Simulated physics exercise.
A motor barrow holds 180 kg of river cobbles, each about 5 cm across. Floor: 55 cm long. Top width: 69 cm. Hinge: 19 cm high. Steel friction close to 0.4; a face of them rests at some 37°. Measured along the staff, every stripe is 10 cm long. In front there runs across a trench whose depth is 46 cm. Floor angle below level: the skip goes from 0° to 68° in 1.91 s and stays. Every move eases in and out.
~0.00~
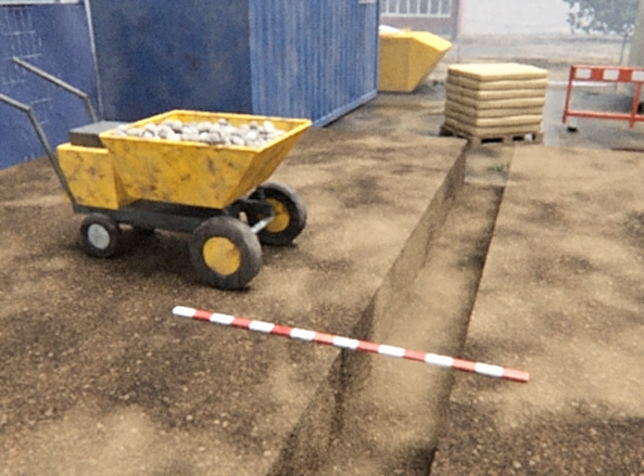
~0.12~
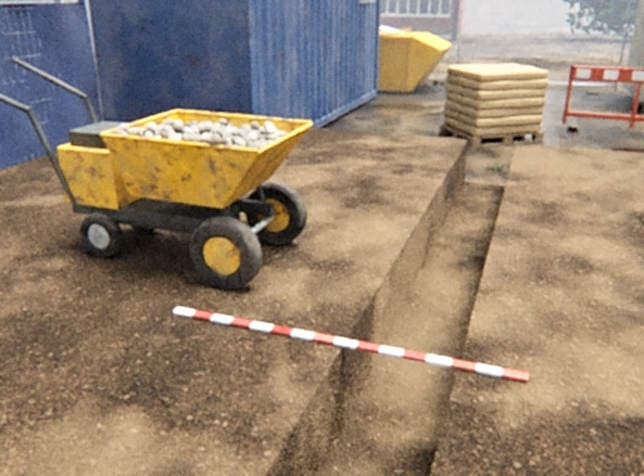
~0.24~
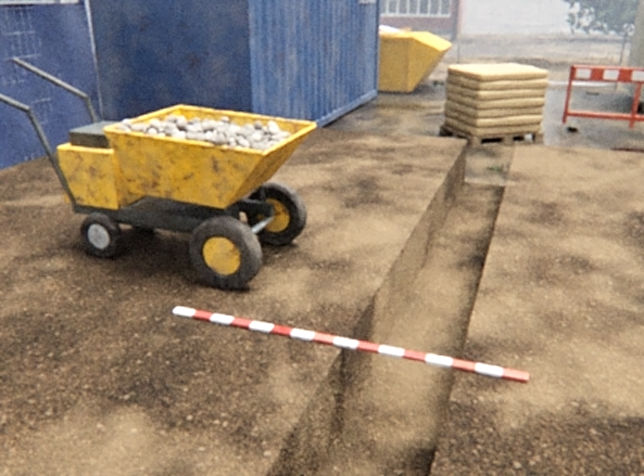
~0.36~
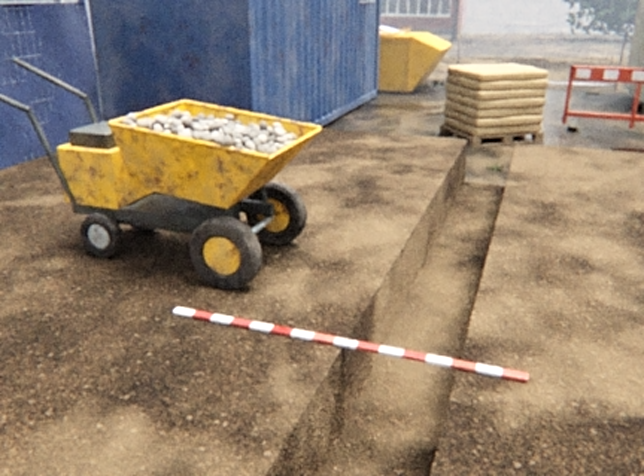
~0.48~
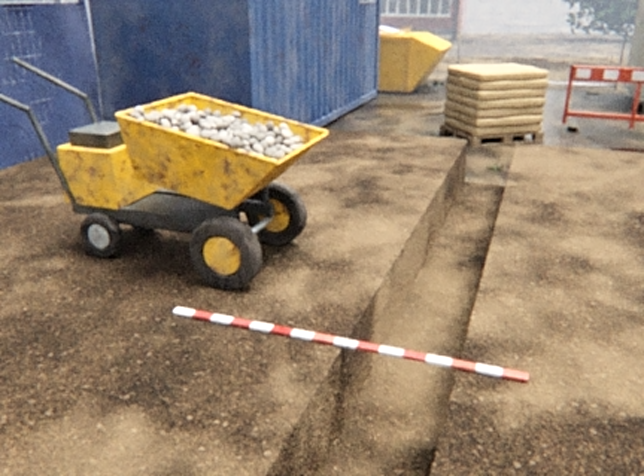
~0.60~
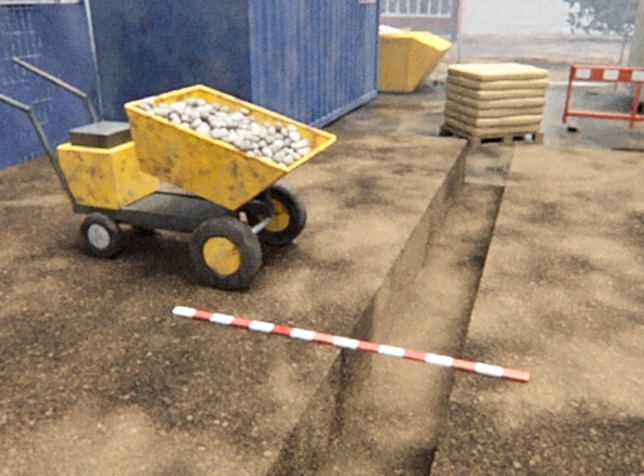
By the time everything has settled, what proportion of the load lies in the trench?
About 90 percent of the load.
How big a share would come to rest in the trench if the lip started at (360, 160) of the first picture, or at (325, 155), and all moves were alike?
60 %, then 90 %.
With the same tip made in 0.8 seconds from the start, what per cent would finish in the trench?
It would be near 90 percent.
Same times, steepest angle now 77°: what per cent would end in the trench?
Close to 85 per cent then.
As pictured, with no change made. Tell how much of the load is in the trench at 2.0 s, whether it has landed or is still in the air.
Close to 35 per cent at that time.
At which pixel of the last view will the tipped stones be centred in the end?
In the last view, about (416, 350).
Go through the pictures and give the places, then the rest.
The skip is at 0°, its lip at (257, 151); the top of the load is at (229, 130), in the first frame.
The skip is at 1°, its lip at (259, 151); the top of the load is at (211, 129); the stones move at 0.1 m/s on average, in the second frame.
The skip is at 3°, its lip at (263, 154); the top of the load is at (194, 126); the stones move at 0.2 m/s on average, in the third frame.
The skip is at 6°, its lip at (269, 157); the top of the load is at (191, 120); the stones move at 0.3 m/s on average, in the fourth frame.
The skip is at 11°, its lip at (277, 163); the top of the load is at (194, 115); the stones move at 0.4 m/s on average, in the fifth frame.
The skip is at 16°, its lip at (286, 170); the top of the load is at (194, 108); the stones move at 0.4 m/s on average, in the sixth frame.
After 1.4 s the floor is at 57°; 99 % in the skip, 1 % short of the trench; the foremost stones are at (355, 243).
After 2.0 s the floor is at 68°; 57 % in the skip, 8 % short of the trench, 35 % in the trench; the foremost stones are at (460, 380).
After 2.4 s the floor is at 68°; 34 % in the skip, 10 % short of the trench, 56 % in the trench; the foremost stones are at (468, 349).
After 4.3 s the floor is at 68°; 0 % in the skip, 10 % short of the trench, 90 % in the trench; the foremost stones are at (465, 365).
